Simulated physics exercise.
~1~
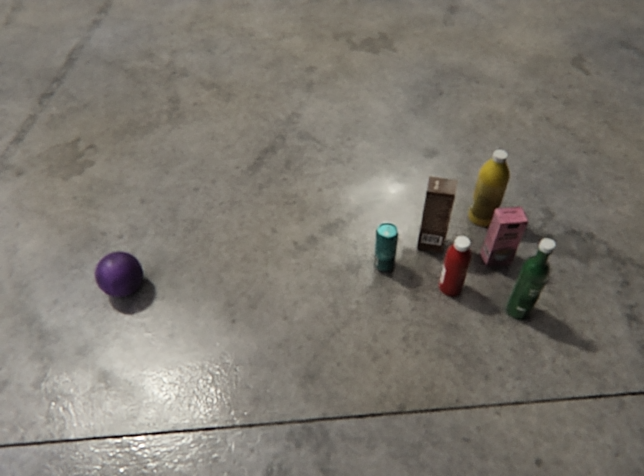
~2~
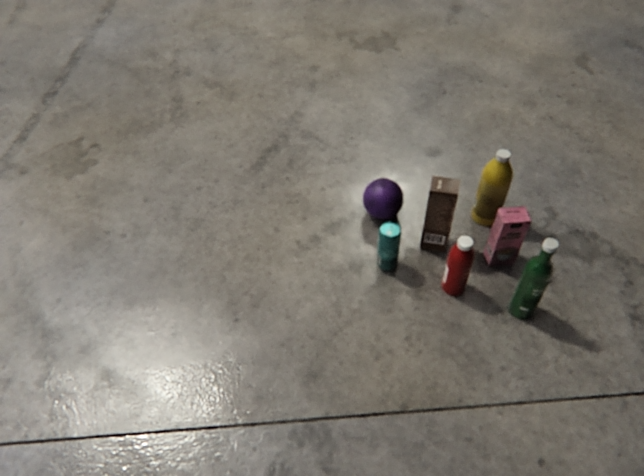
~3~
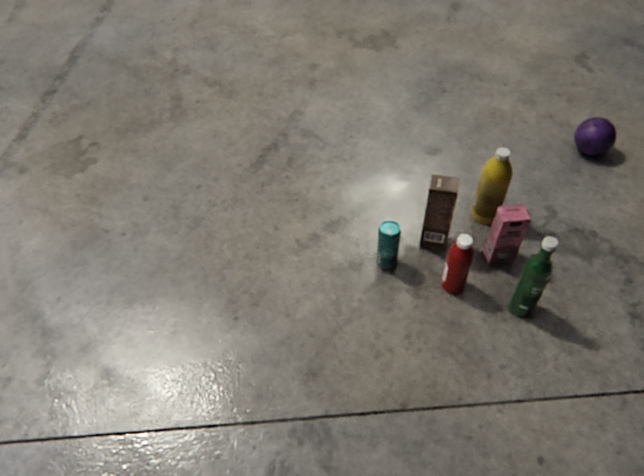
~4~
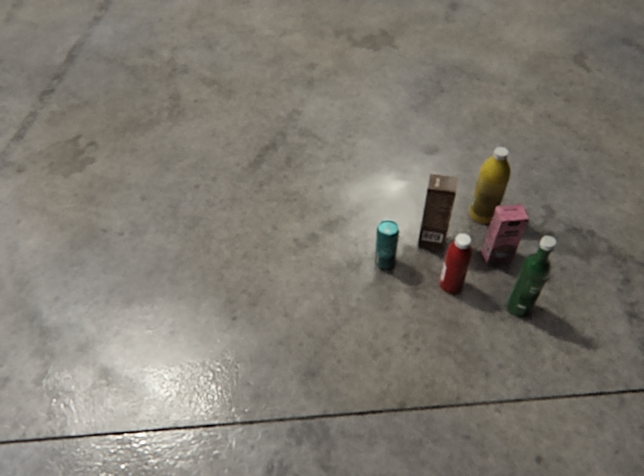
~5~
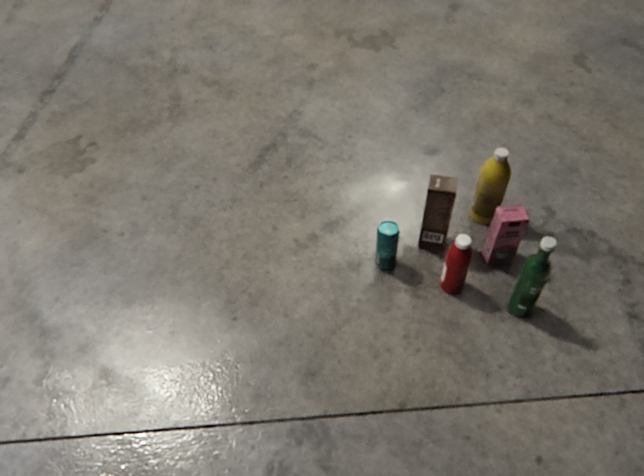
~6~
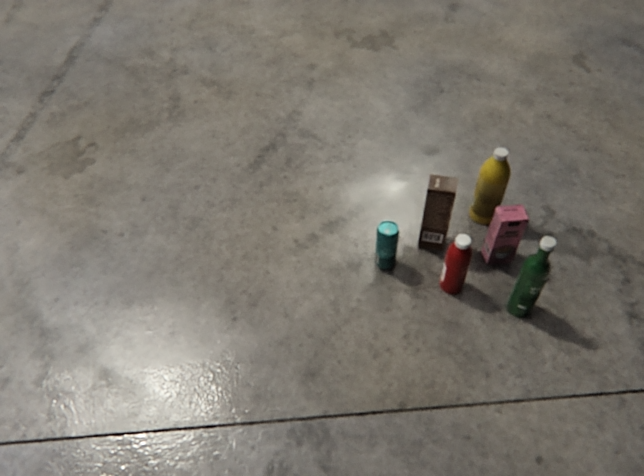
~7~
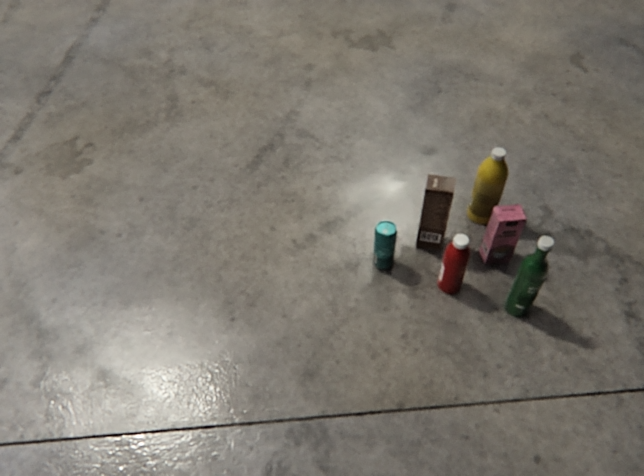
We see a purple ball roll from the left across a concrete floor, pass behind a turquoise can and a group of bottles and cartons, and leave the view at the right, with every item still standing in place at the end.
